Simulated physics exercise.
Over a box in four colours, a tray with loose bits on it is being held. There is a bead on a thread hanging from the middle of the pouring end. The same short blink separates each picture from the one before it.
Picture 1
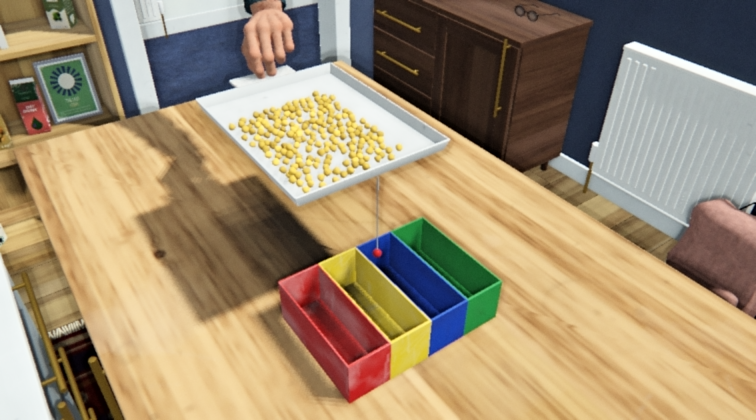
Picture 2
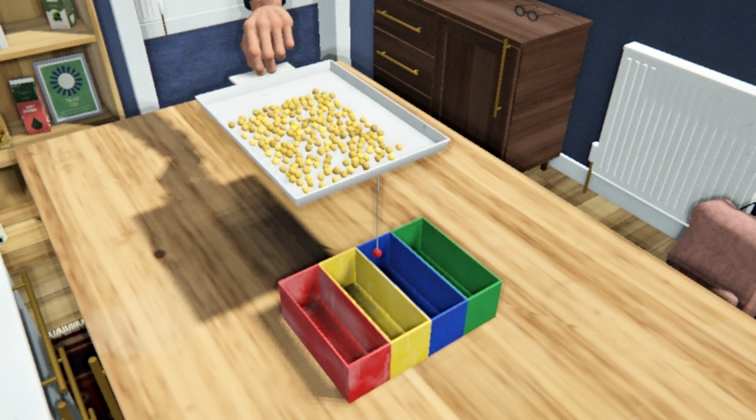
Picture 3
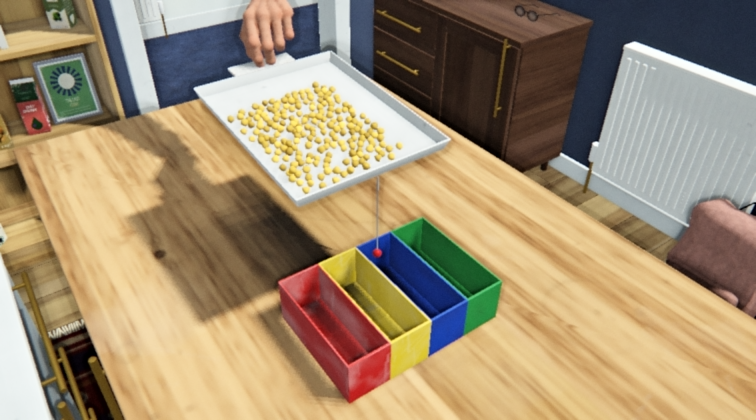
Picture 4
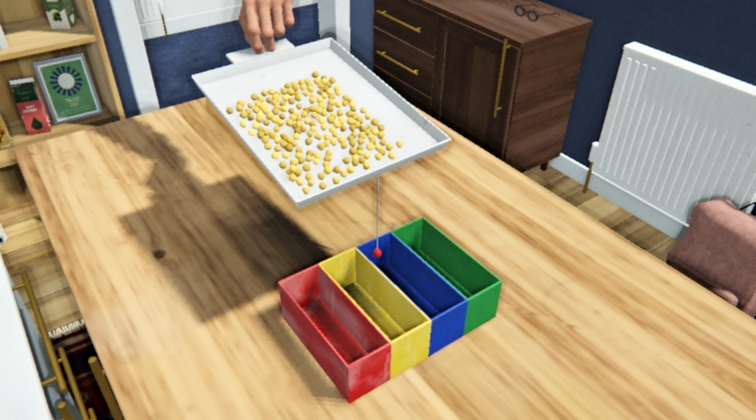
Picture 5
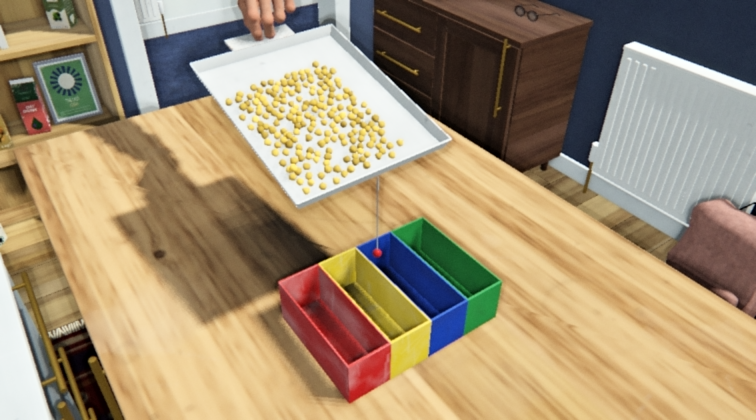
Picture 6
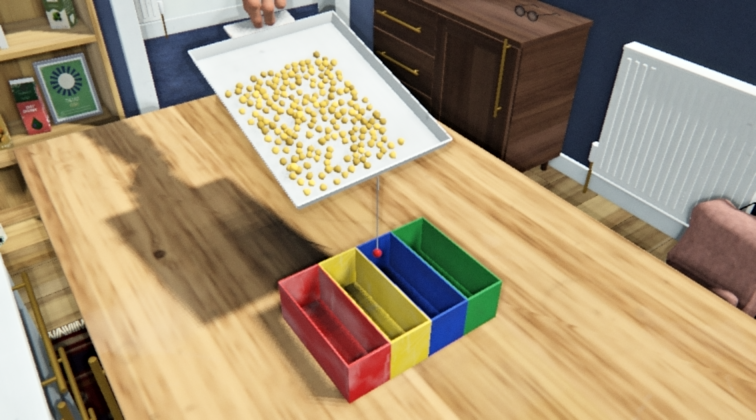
White tray of small yellow balls tilting gradually as a hand raises its far end above a red, yellow, blue and green box.
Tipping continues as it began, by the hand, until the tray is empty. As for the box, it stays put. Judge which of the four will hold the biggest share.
I would say the red cell.
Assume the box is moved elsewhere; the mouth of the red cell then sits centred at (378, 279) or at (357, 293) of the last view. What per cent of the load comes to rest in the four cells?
First 40 %, then 60 %.
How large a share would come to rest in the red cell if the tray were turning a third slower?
Roughly 40 %.
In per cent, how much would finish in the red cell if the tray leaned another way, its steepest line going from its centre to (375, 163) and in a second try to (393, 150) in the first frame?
In turn some 10 and 0 per cent.
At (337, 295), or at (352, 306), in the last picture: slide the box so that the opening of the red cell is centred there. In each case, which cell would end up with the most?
First: The red one. Second: The red one.
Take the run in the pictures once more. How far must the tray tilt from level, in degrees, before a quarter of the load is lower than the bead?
It is at around 100 degrees by then.
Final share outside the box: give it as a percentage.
10 per cent.
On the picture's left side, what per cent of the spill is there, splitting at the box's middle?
Near 100 %.
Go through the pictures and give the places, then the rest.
The first frame shows corners of the pouring end at (298, 195) and (444, 139), level; middle of the load at (313, 135), puffed corn balls; bead on its thread at (377, 253); red cell at (370, 370); yellow cell at (410, 346); blue cell at (448, 325); green cell at (483, 305).
The second frame shows corners of the pouring end at (298, 195) and (444, 139), level; middle of the load at (313, 133).
The third frame shows corners of the pouring end at (298, 196) and (445, 138), tipped barely, lowest at the left corner; middle of the load at (313, 130).
The fourth frame shows corners of the pouring end at (298, 197) and (445, 138), tipped a little, lowest at the left corner; middle of the load at (313, 124).
The fifth frame shows corners of the pouring end at (299, 199) and (446, 138), tipped a little, lowest at the left corner; middle of the load at (313, 119).
The sixth frame shows corners of the pouring end at (299, 201) and (447, 138), tipped clearly, lowest at the left corner; middle of the load at (314, 115); red cell at (370, 370); yellow cell at (410, 346); blue cell at (448, 325); green cell at (483, 305).
Soon, tray tipped steeply; nearly all on the tray; a stray few in the yellow cell; a stray few falling or outside the box.
A while on, tray tipped past a quarter turn; a small part on the tray; about a quarter in the red cell; a small part in the yellow cell; a small part in the blue cell; a stray few in the green cell; about a third falling or outside the box.
Towards the end, tray tipped past a quarter turn; about half in the red cell; about a quarter in the yellow cell; about a quarter in the blue cell; a small part in the green cell; a small part falling or outside the box.
Finally, tray tipped past a quarter turn; about half in the red cell; about a quarter in the yellow cell; about a quarter in the blue cell; a small part in the green cell; a small part outside the box.
